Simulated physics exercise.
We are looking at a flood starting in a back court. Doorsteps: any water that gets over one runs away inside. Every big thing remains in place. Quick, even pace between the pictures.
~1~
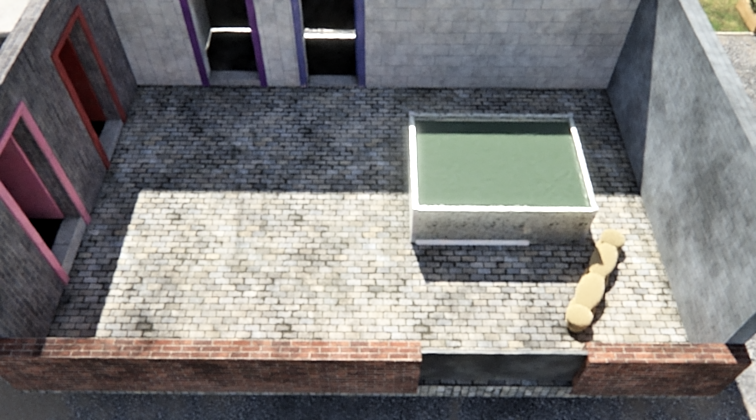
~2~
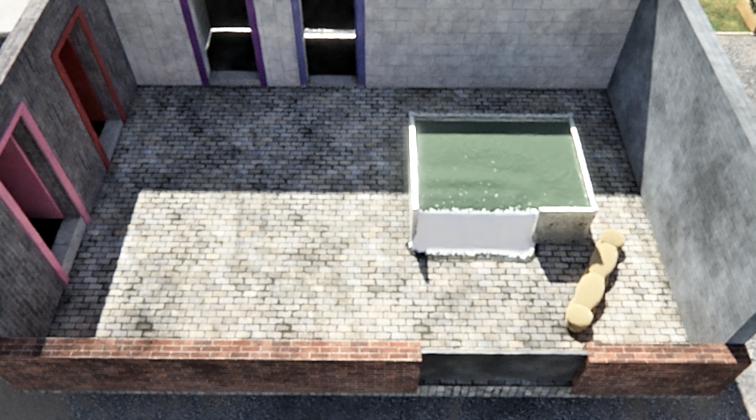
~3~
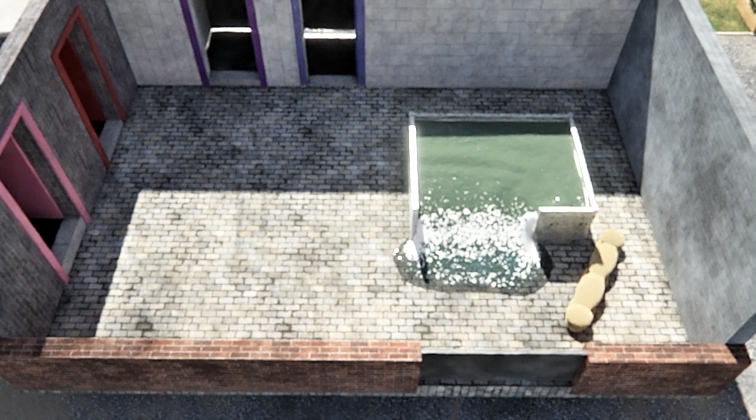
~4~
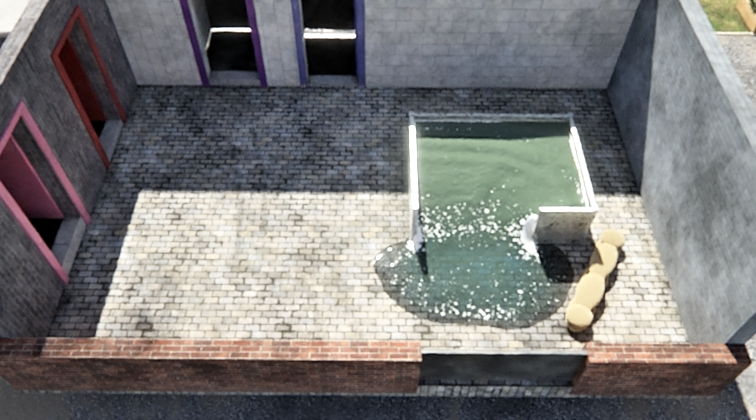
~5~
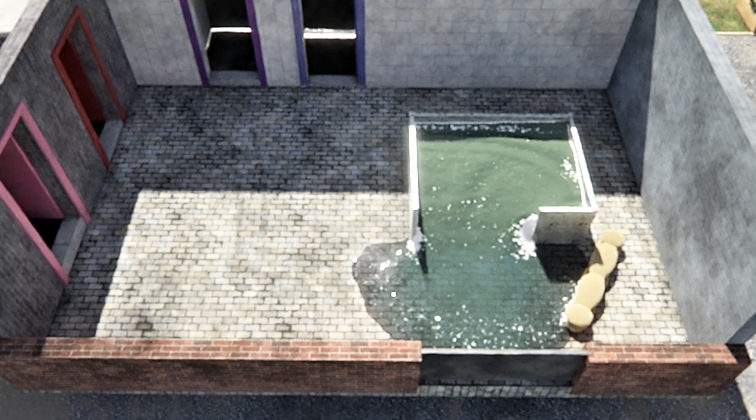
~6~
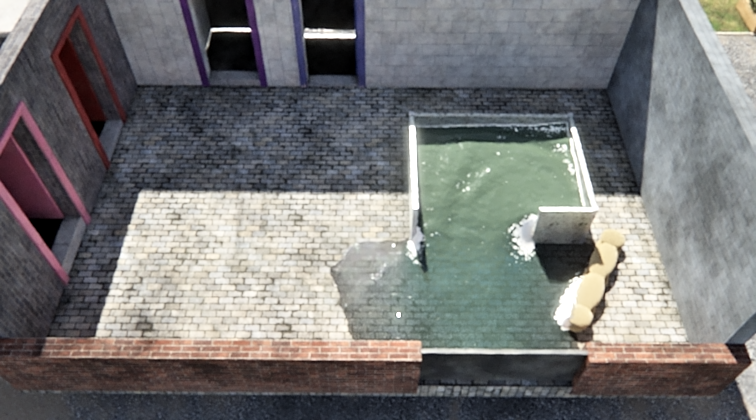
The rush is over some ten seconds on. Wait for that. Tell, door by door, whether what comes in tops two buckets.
At the end, the purple door is going to stay inside the allowance. The red door is going to stay inside the allowance. The blue door is going to stay inside the allowance. The pink door is going to stay inside the allowance.
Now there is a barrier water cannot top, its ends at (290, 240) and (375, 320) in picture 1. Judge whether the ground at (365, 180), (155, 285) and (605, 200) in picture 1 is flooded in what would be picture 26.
In that order: Covered, awash, flooded.
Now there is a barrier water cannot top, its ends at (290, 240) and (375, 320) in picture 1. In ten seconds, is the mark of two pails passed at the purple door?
My guess is that the purple one stays within limits.
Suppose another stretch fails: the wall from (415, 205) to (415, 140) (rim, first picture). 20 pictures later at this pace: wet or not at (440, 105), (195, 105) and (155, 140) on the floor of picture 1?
One by one: Unsoaked; waterlogged; waterlogged.
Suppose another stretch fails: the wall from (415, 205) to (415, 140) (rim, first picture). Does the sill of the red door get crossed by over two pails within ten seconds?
Red door: Crosses the threshold.
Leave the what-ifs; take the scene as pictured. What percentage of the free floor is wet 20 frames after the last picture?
Around 55 percent of it.
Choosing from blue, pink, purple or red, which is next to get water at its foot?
That would be the pink door.
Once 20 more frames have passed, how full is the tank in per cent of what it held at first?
Roughly 28 %.
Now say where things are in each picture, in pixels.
The tank at (497, 163) is whole and still, in the first picture.
Water pours out at (474, 228) and has run to (532, 253), in the second picture.
The front is at (541, 278), out from the gap at (473, 231), in the third picture.
Water pours out at (473, 232) and has run to (543, 313), in the fourth picture.
Water pours out at (473, 232) and has run to a hidden place, in the fifth picture.
Water pours out at (473, 232) and has run to a hidden place, in the sixth picture.
A moment on, water covers 20 % of the floor; the purple door not reached, the red door not reached, the blue door not reached, the pink door not reached.
Next, water covers 30 % of the floor; the purple door not reached, the red door not reached, the blue door not reached, the pink door not reached.
Then, water covers 55 % of the floor; the purple door not reached, the red door not reached, the blue door not reached, the pink door wet at the sill, nothing in.
Later, water covers 80 % of the floor; the purple door wet at the sill, nothing in, the red door wet at the sill, nothing in, the blue door not reached, the pink door wet at the sill, nothing in.
In the end, water covers 95 % of the floor; the purple door wet at the sill, nothing in, the red door wet at the sill, nothing in, the blue door wet at the sill, nothing in, the pink door wet at the sill, nothing in.
